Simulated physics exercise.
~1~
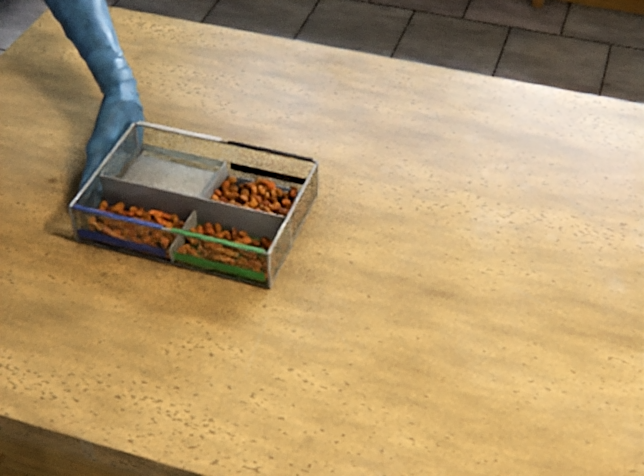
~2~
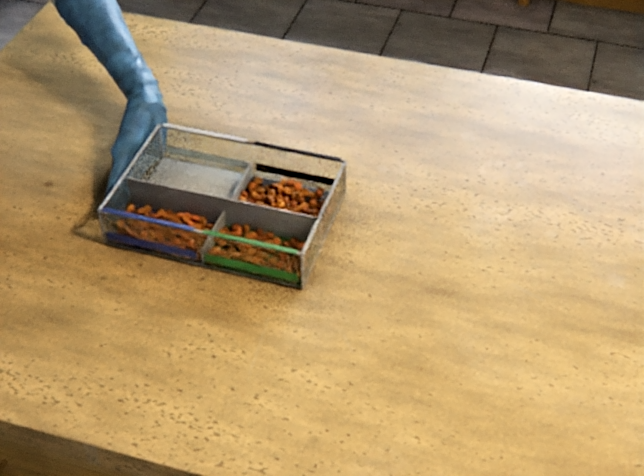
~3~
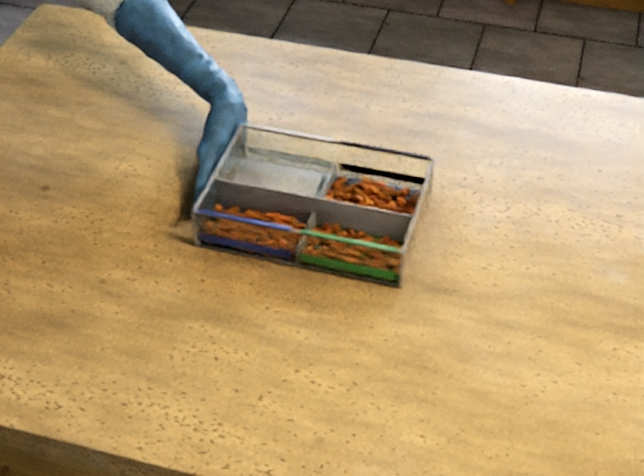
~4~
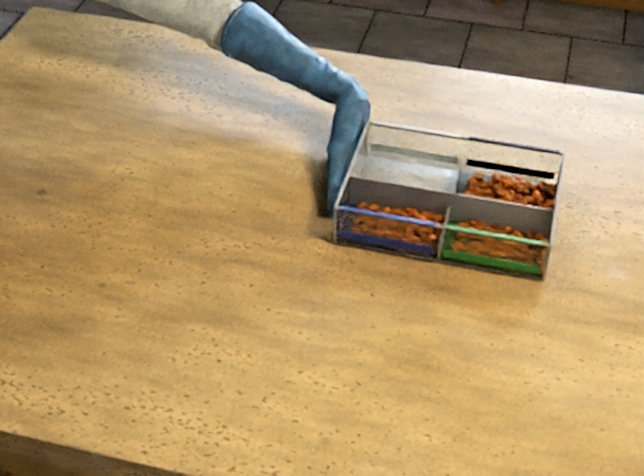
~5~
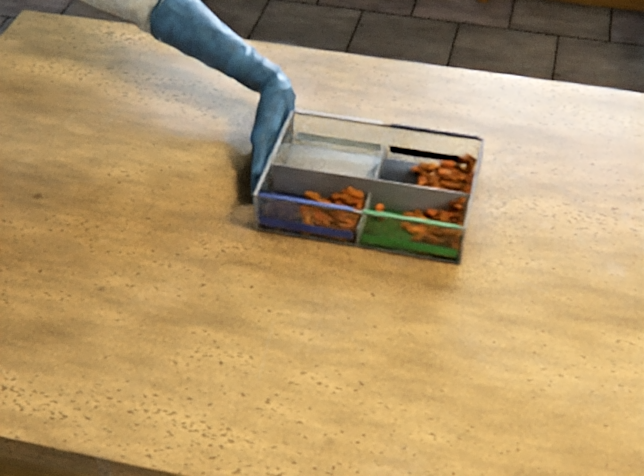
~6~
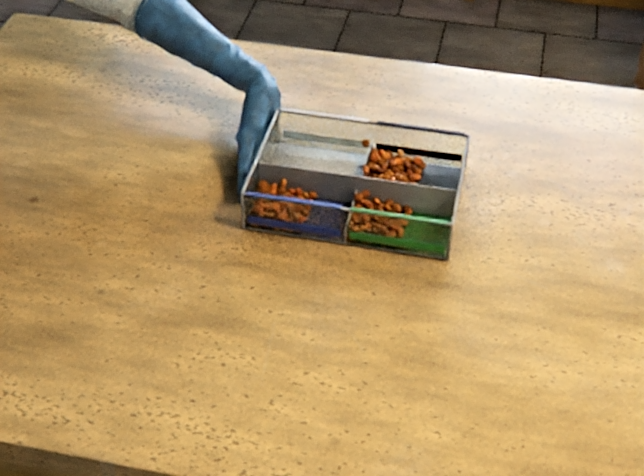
The clip shows a blue-gloved hand sliding a clear divided tray of orange-brown kibble right across a wooden table, then back a shorter way to the left. The pieces shift inside their sections but stay in the blue, green and black ones, leaving the remaining section essentially empty.
